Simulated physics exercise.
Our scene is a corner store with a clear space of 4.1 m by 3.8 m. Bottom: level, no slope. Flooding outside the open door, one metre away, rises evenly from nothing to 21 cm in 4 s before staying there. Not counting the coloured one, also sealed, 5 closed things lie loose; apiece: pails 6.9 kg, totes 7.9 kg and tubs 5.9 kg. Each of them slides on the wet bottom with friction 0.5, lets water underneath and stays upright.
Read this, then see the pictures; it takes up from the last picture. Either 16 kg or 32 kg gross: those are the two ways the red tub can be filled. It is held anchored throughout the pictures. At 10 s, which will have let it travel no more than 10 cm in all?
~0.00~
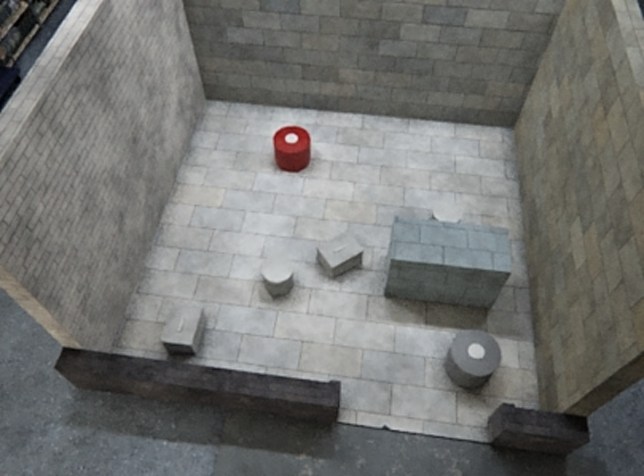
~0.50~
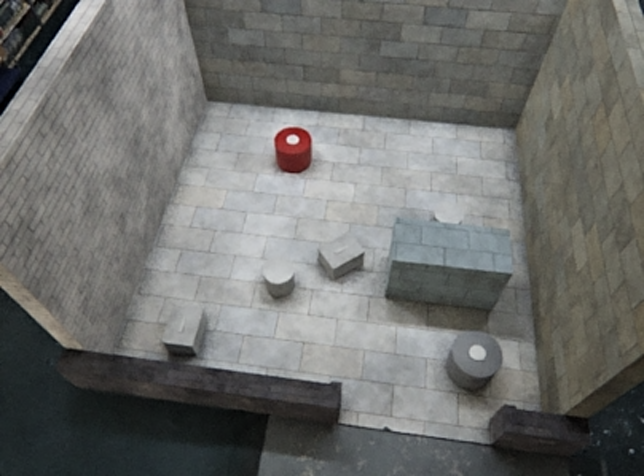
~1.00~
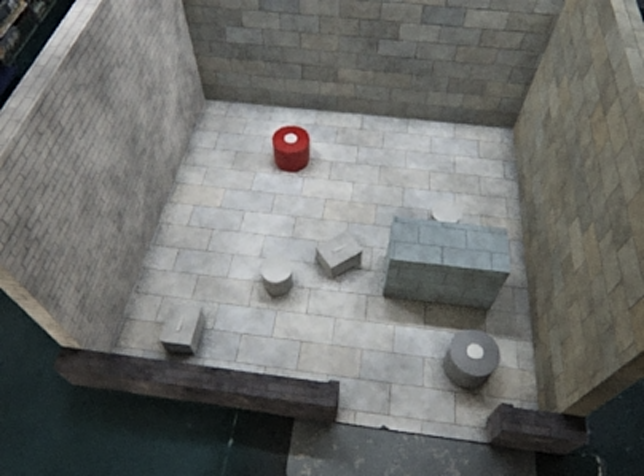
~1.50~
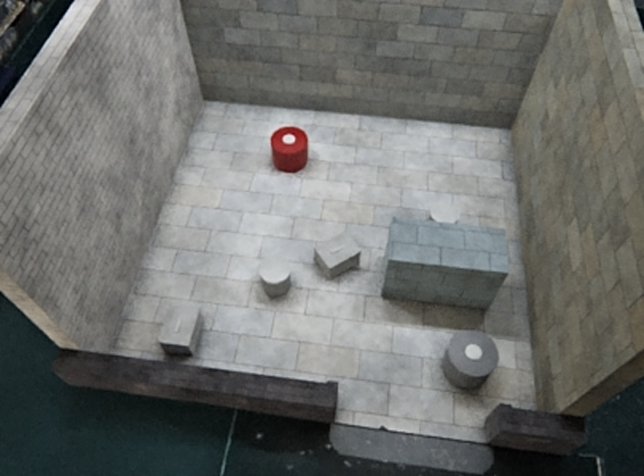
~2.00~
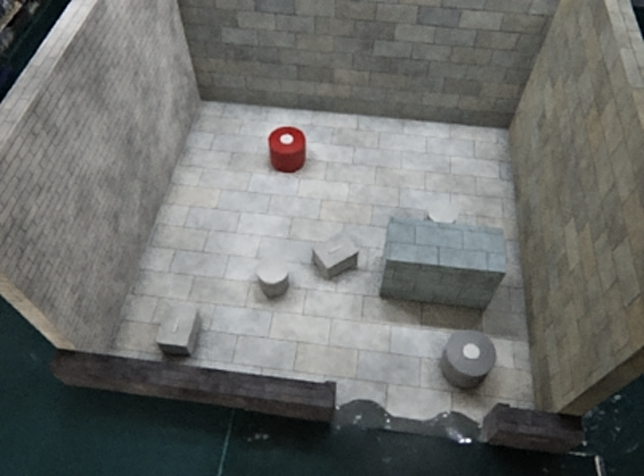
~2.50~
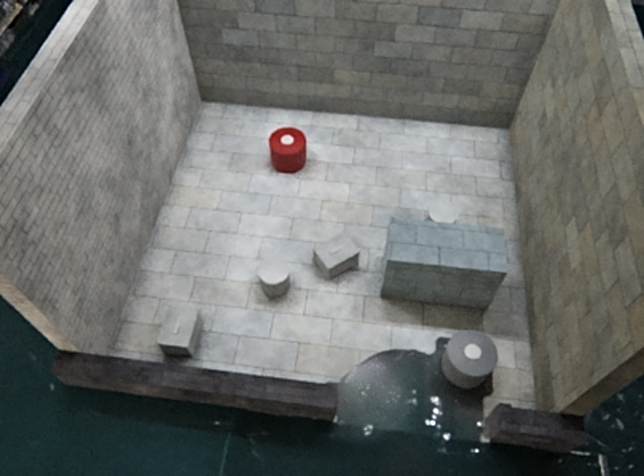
Answer: 16 kg.
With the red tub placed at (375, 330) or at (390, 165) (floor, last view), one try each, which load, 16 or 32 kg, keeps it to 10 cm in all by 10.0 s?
No load; any load.
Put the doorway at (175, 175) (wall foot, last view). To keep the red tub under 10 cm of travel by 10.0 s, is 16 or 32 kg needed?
The big mass is needed.
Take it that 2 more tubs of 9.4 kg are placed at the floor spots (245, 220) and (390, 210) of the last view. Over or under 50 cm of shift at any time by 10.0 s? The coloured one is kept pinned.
Respectively, exceeded and not exceeded.
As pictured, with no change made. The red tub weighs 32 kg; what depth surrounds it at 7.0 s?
Close to 2 cm deep.
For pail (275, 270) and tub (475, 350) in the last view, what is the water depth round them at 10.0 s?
Some 12 cm at the first, some 14 cm at the second.
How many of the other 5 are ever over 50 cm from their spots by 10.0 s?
That comes to 3.
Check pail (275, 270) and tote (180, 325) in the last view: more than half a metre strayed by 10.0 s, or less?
The first is beyond the mark and the second is within the mark.
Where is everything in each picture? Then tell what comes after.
In the first picture, the red tub at (292, 139) rests on the ground; 0.0 m2 under water; 0 of 6 have shifted.
In the second picture, the red tub at (293, 140), on the bottom; 0.0 m2 under water; 0 of 6 have shifted.
In the third picture, the red tub at (291, 139) rests on the ground; water covers 0.0 m2; 0 of 6 have shifted.
In the fourth picture, the red tub at (289, 140) rests on the ground; 0.0 m2 under water; 0 of 6 have shifted.
In the fifth picture, the red tub at (287, 140), on the bottom; water covers 0.0 m2; 0 of 6 have shifted.
In the sixth picture, the red tub at (287, 140), on the bottom; water covers 0.5 m2; 0 of 6 have shifted.
After 3.5 s the red tub would be 0 cm from its start with 16 kg and 0 cm from its start with 32 kg; 0 cm of water round it then.
After 4.5 s the red tub would be 0 cm from its start with 16 kg and 0 cm from its start with 32 kg; 0 cm of water round it then.
After 7.0 s the red tub would be 0 cm from its start with 16 kg and 0 cm from its start with 32 kg; 2 cm of water round it then.
After 10.0 s the red tub would be 0 cm from its start with 16 kg and 0 cm from its start with 32 kg; 6 cm of water round it then.
